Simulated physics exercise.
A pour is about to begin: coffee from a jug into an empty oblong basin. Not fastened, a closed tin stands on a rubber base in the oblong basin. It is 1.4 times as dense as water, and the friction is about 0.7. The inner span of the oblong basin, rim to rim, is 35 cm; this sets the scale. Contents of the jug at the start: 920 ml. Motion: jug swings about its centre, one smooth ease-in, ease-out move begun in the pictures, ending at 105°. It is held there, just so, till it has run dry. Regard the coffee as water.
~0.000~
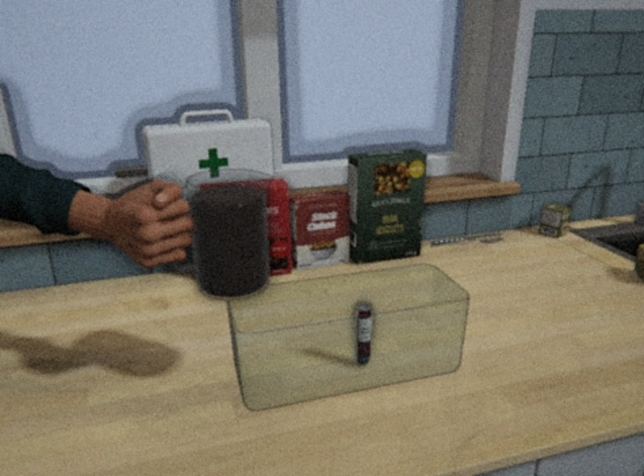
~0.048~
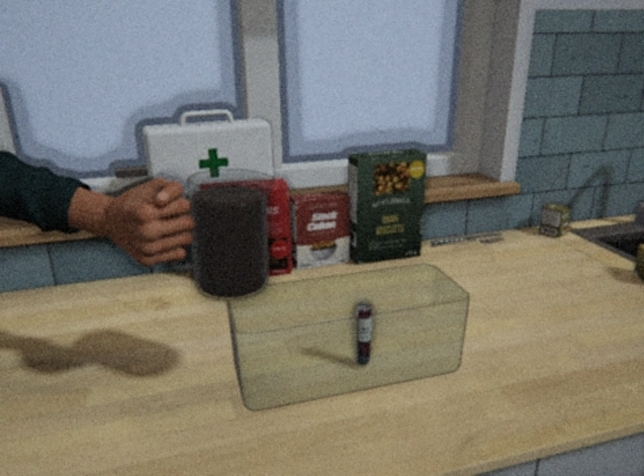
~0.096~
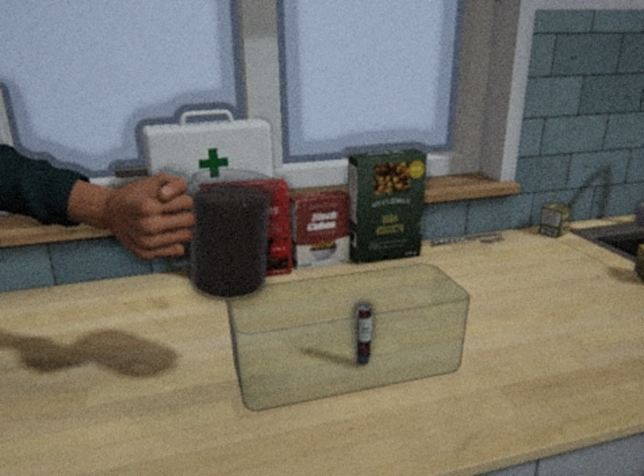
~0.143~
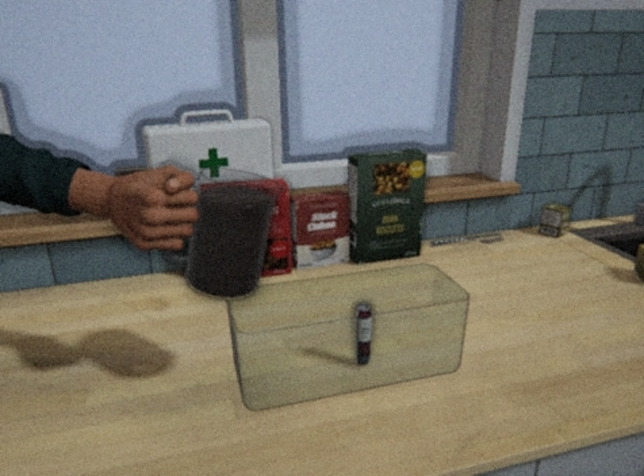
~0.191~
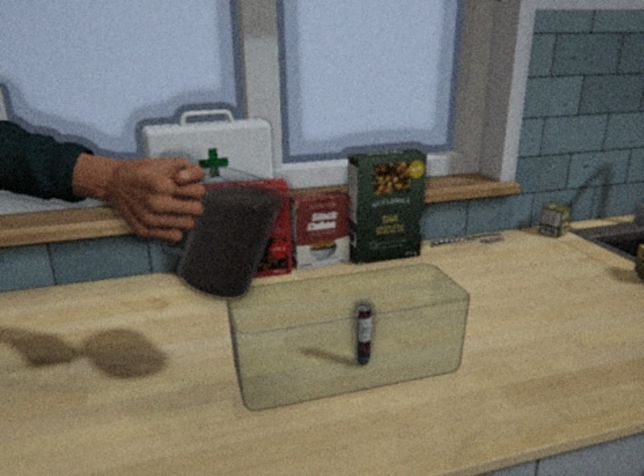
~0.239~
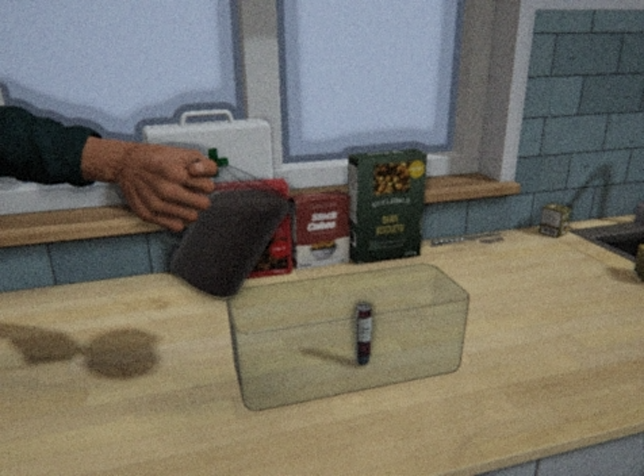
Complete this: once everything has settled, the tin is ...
Once everything has settled, the tin is lying over.
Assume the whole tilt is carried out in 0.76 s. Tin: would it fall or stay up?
Tips over.
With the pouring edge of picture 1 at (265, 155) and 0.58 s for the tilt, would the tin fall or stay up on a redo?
Result: Tin tipped over.
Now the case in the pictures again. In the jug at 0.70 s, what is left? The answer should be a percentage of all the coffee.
28 %.
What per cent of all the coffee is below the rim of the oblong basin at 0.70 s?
I reckon close to 56 per cent.
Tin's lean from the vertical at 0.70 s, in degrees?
The tilt is near 20°.
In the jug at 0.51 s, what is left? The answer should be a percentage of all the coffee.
About 70 per cent.
Then, 0.51 s in, the tilt is 95° and 70 per cent is still to pour; the tin stands where it began.
Then, 0.70 s in, the tilt is 105° and 28 per cent is still to pour; the tin leans 21°.
Then, 0.91 s in, the tilt is 105° and 7 per cent is still to pour; the tin lies on its side.
Then, 1.13 s in, the tilt is 105° and 1 per cent is still to pour; the tin lies on its side.
Finally, the tin lies on its side.
